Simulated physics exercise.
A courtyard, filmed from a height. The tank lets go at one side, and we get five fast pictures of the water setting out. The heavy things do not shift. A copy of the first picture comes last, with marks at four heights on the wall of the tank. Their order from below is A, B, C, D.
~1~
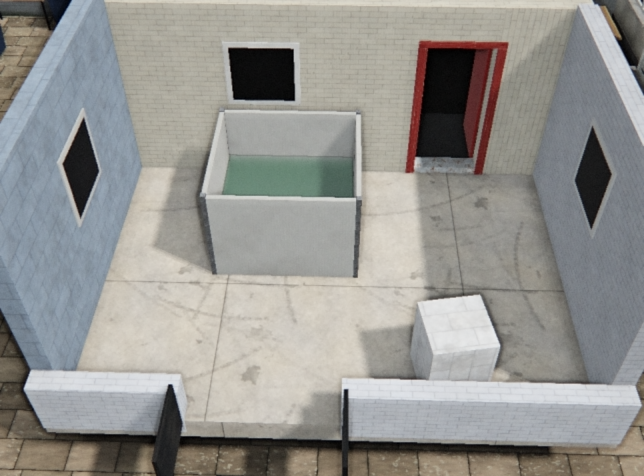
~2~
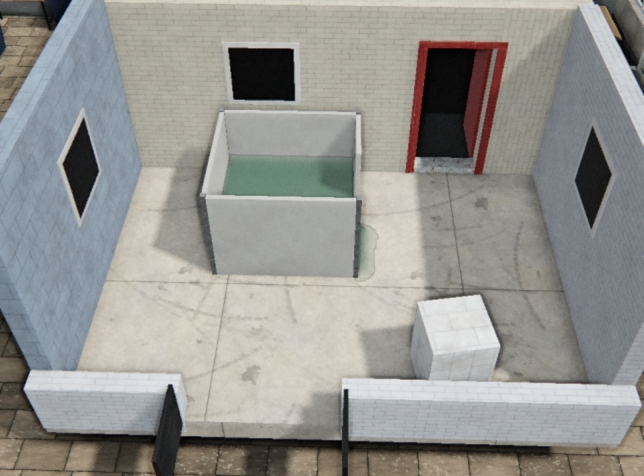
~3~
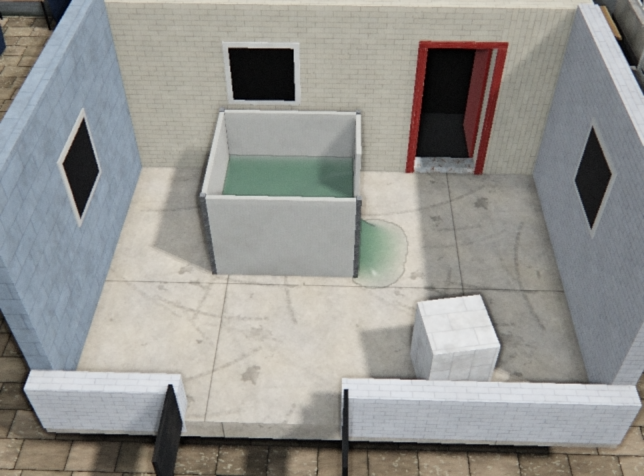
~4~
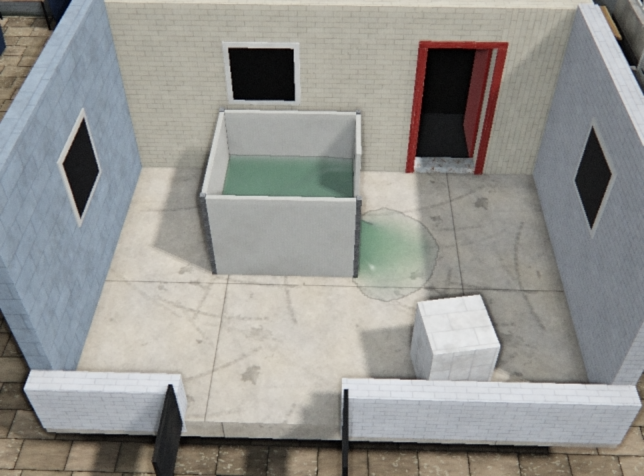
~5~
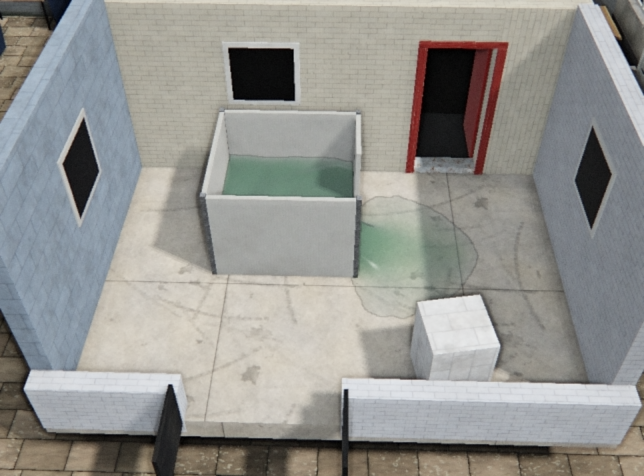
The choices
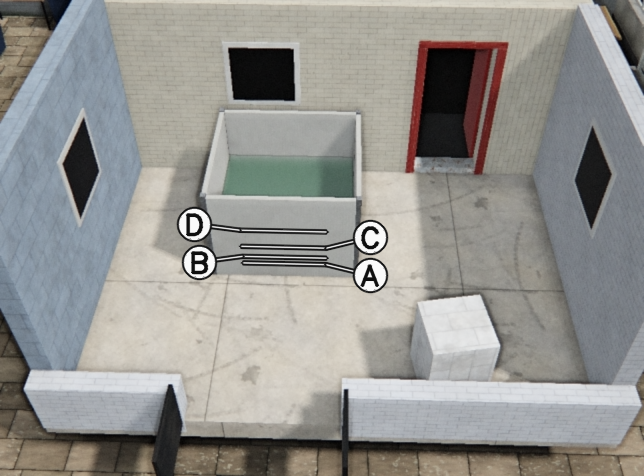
Green water seeps from the right side of a grey tank and spreads across the pale floor.
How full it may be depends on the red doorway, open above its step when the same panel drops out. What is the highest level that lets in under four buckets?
Use mark C.
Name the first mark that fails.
That is mark D.
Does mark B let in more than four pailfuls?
No.
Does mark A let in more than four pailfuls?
No.
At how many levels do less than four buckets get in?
Three of them.
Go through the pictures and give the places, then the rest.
Water in the tank at rest, its middle at (288, 195); foot of the red doorway at (444, 173); open gate at (261, 373), in the first picture.
Front seen at (355, 253), 1 % of the ground wet, in the second picture.
Front seen at (394, 228), 3 % of the ground wet, in the third picture.
Front seen at (420, 231), 7 % of the ground wet, in the fourth picture.
Front seen at (436, 217), 12 % of the ground wet, in the fifth picture.
On the marked copy, A at (284, 263); B at (284, 257); C at (283, 247); D at (282, 231); from the bottom up A, B, C, D.
If A is chosen, nothing gets over.
If B is chosen, nothing gets over.
If C is chosen, a bucket or two gets in.
If D is chosen, about 10 bucketfuls get in.
